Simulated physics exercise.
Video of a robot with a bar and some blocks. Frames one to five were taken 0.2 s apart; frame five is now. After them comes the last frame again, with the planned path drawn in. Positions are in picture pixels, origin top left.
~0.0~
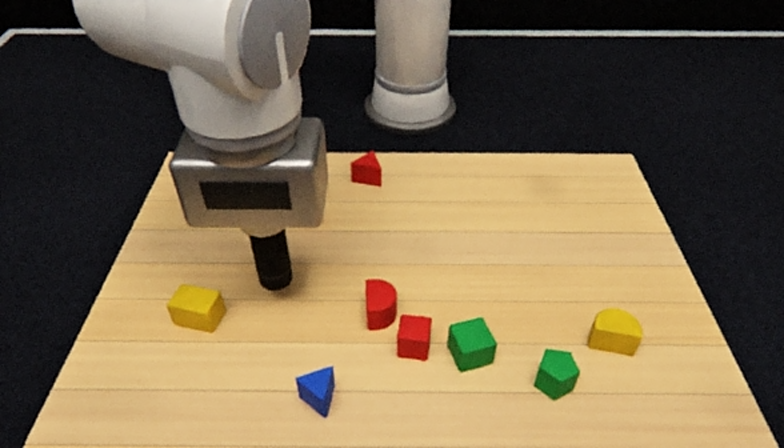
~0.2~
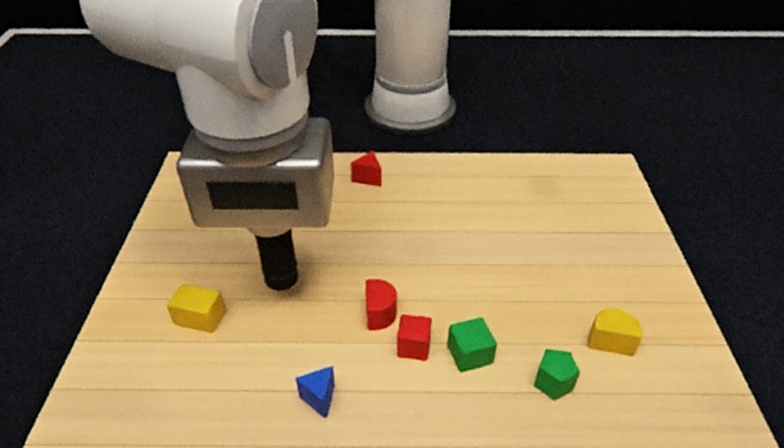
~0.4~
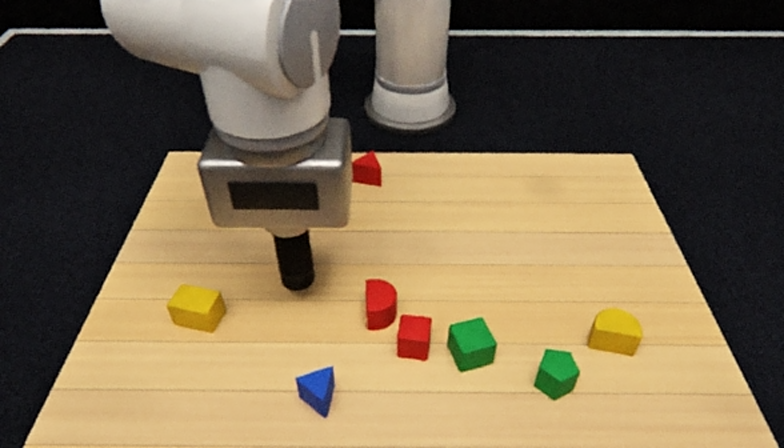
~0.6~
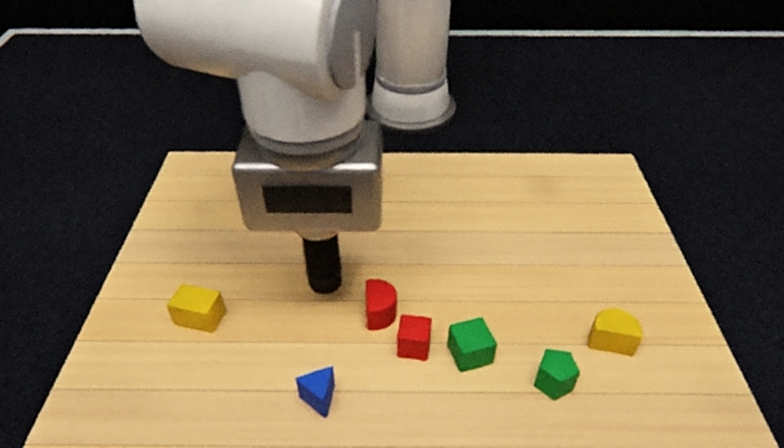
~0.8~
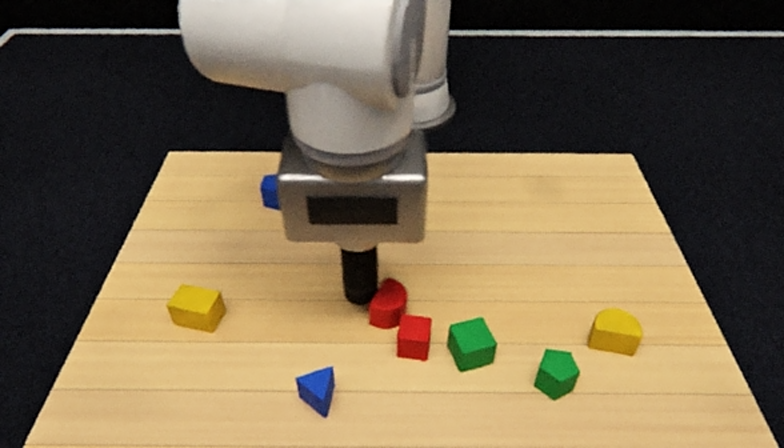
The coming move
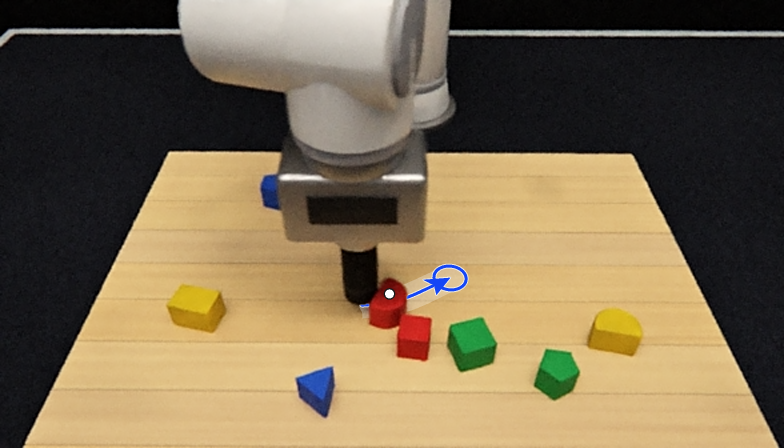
On a wooden board, a robot arm sliding its black bar rightward among coloured blocks and nudging a red D-shaped block.
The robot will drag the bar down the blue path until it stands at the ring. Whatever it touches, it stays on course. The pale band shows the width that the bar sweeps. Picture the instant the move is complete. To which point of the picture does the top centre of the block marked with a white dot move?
I'd place it at (421, 299), taking the centre of its top.
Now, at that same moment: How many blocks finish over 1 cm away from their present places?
Of all the blocks, just one travels more than a centimetre.
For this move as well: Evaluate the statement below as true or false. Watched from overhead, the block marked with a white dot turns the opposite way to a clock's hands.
My answer: False.
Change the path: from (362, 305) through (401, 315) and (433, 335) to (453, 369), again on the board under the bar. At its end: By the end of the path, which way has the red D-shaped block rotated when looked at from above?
From above, it turns counterclockwise.
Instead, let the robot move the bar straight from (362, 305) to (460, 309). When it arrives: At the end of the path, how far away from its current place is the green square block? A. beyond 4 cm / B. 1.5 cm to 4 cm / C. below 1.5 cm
Letter C.
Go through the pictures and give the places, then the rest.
The first frame shows tip of the bar at (276, 280), middles of tops, red D-shaped block at (380, 294), red square block at (415, 327).
The second frame shows bar at (282, 280), nothing pushed.
The third frame shows bar at (298, 280), nothing pushed.
The fourth frame shows bar at (325, 283), nothing pushed.
The fifth frame shows bar at (361, 293), red D-shaped block at (389, 294), red square block at (415, 327).
The line goes from (362, 305) over (410, 296) to (450, 278); the dot is on the red D-shaped block.
What follows on the original path. Halfway along, bar at (411, 284); red D-shaped block at (421, 299), turned 40° clockwise.
At the end, bar at (451, 266); red D-shaped block at (421, 299), turned 40° clockwise; red square block unmoved.
